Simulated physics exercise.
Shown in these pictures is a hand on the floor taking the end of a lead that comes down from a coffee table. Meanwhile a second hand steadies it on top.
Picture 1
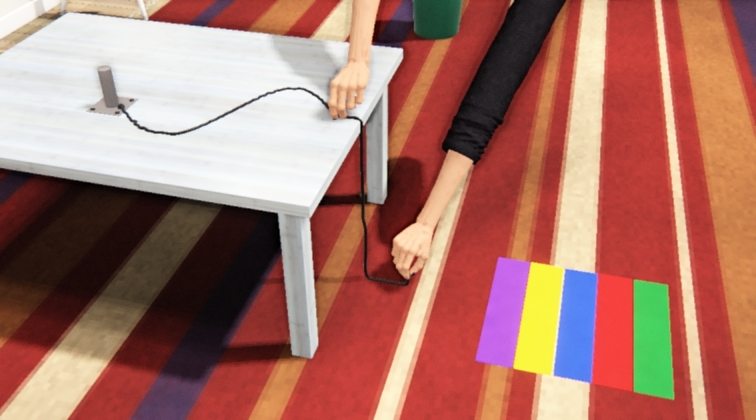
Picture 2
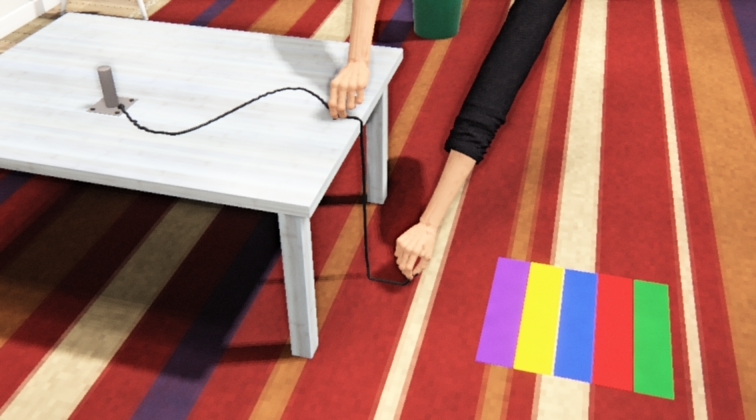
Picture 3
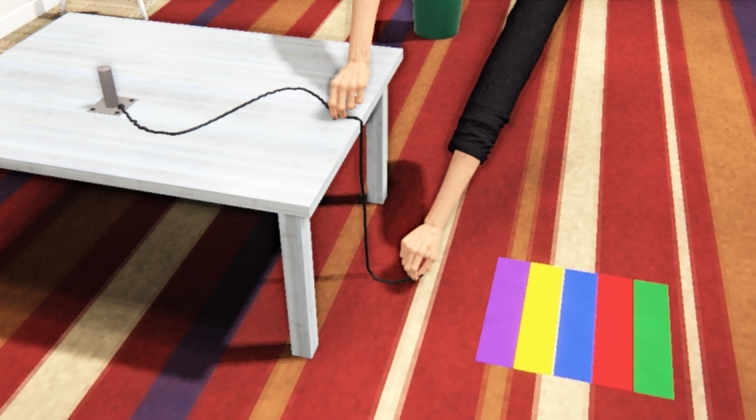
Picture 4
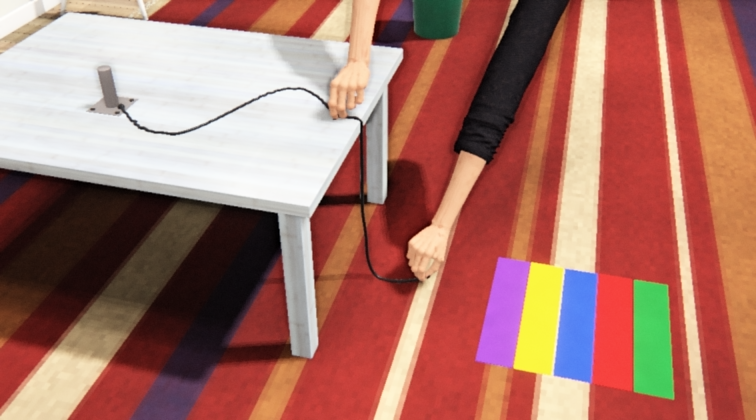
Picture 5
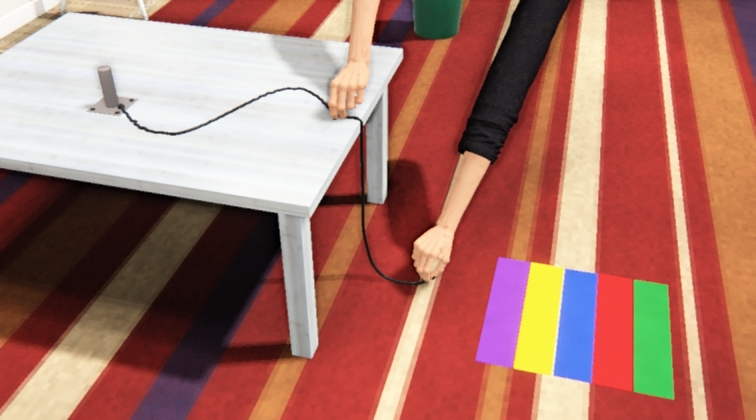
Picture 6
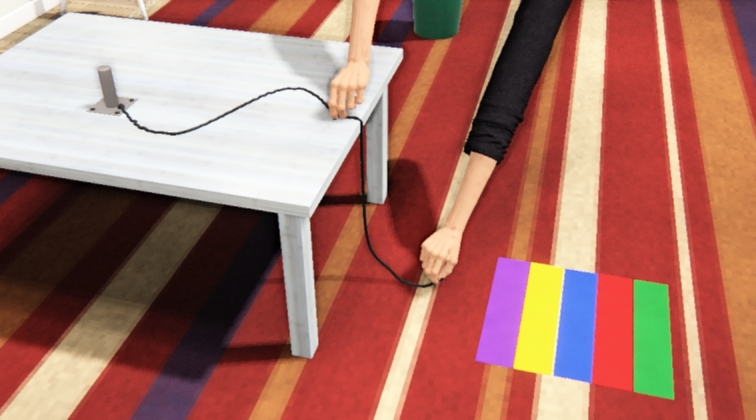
On the striped carpet, a hand slowly draws the end of a black cord right.
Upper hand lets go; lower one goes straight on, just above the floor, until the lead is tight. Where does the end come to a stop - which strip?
On the green strip.
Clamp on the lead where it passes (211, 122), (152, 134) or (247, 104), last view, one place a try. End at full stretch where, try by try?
Per try (px, approx.): (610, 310), (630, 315), (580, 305).
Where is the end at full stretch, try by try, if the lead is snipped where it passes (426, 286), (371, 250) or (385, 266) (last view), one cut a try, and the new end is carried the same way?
The pixels are (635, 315), (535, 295) and (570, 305), in the order of the tries.
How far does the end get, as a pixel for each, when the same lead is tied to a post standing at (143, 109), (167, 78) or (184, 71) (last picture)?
Going through the tries, you get (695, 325), then (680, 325), then (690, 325).
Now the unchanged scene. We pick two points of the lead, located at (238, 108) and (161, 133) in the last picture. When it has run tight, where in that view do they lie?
The first one ends up at (288, 116) and the second one at (201, 110).
A little later, end near (571, 303); over blue.
Next, end near (623, 312); over red.
When it is tight, end near (655, 318); over green. Over green.
